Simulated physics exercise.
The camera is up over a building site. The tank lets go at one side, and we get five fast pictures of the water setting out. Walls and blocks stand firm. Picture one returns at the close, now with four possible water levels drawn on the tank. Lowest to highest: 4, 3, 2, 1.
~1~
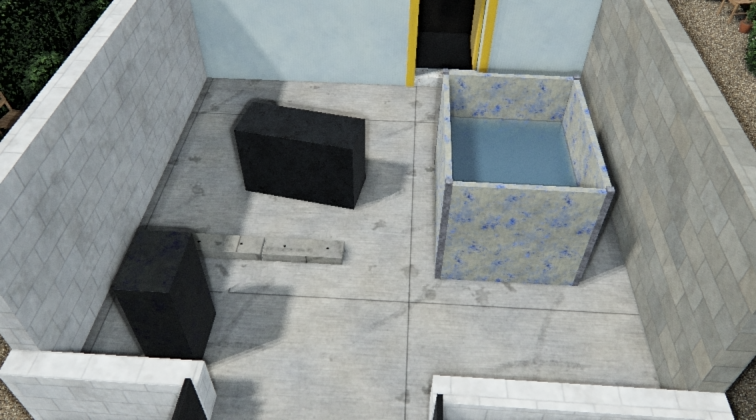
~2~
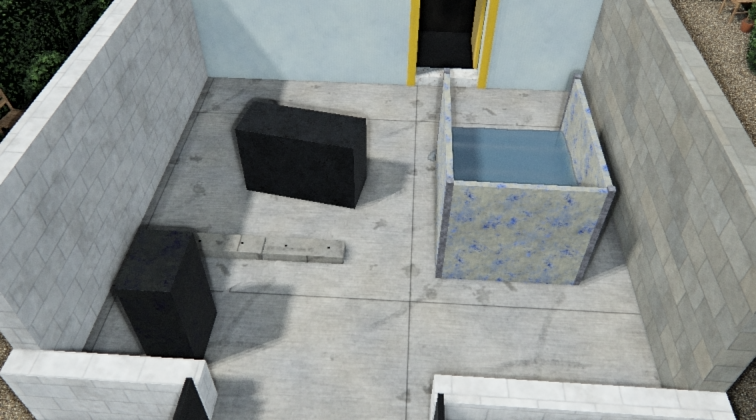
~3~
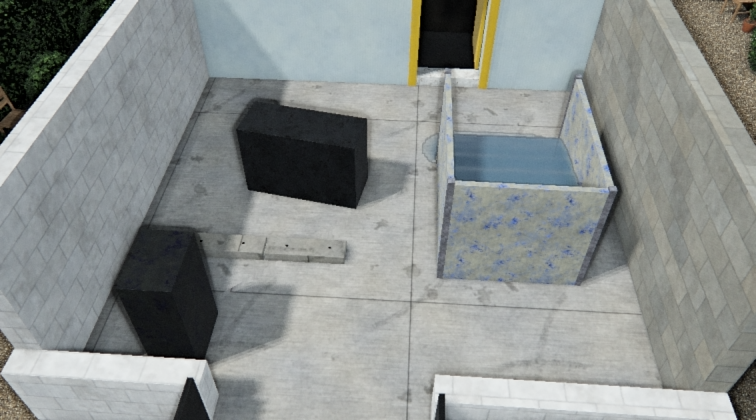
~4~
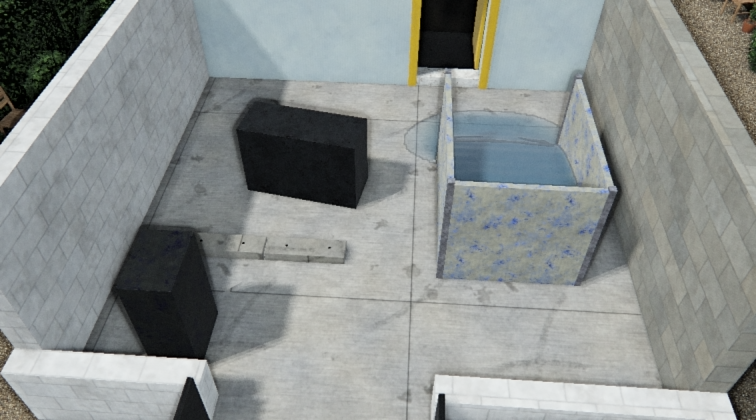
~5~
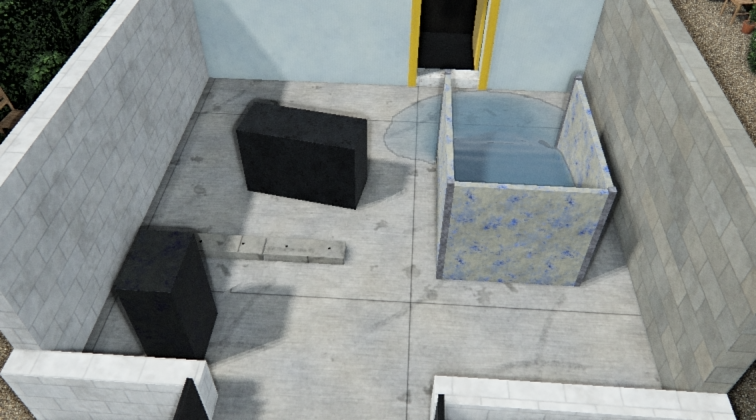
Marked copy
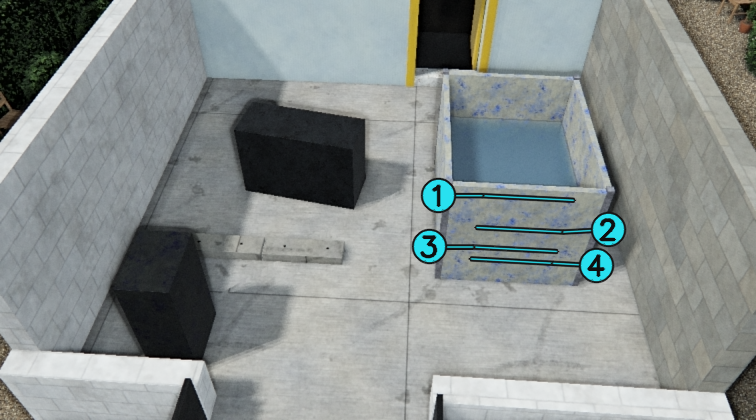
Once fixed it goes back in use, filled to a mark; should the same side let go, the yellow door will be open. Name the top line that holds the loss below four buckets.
It is 4.
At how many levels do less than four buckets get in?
One of the four.
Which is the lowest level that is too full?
It is 3.
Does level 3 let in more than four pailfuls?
Yes, that goes wrong.
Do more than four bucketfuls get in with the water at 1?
Yes, it does.
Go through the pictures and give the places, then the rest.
Water in the tank at rest, its middle at (510, 168); foot of the yellow doorway at (445, 87); open gate at (318, 365), in the first picture.
Water covers 2 % of the ground, its front hidden from here, in the second picture.
Water covers 4 % of the ground, its front hidden from here, in the third picture.
Front seen at (415, 142), 9 % of the ground wet, in the fourth picture.
Front seen at (421, 105), 14 % of the ground wet, in the fifth picture.
On the marked copy, 1 at (527, 197); 2 at (519, 229); 3 at (514, 249); 4 at (511, 261); from the bottom up 4, 3, 2, 1.
For level 1, dozens of bucketfuls pour in.
For level 2, dozens of bucketfuls pour in.
For level 3, about 9 bucketfuls get in.
For level 4, a bucket or two gets in.
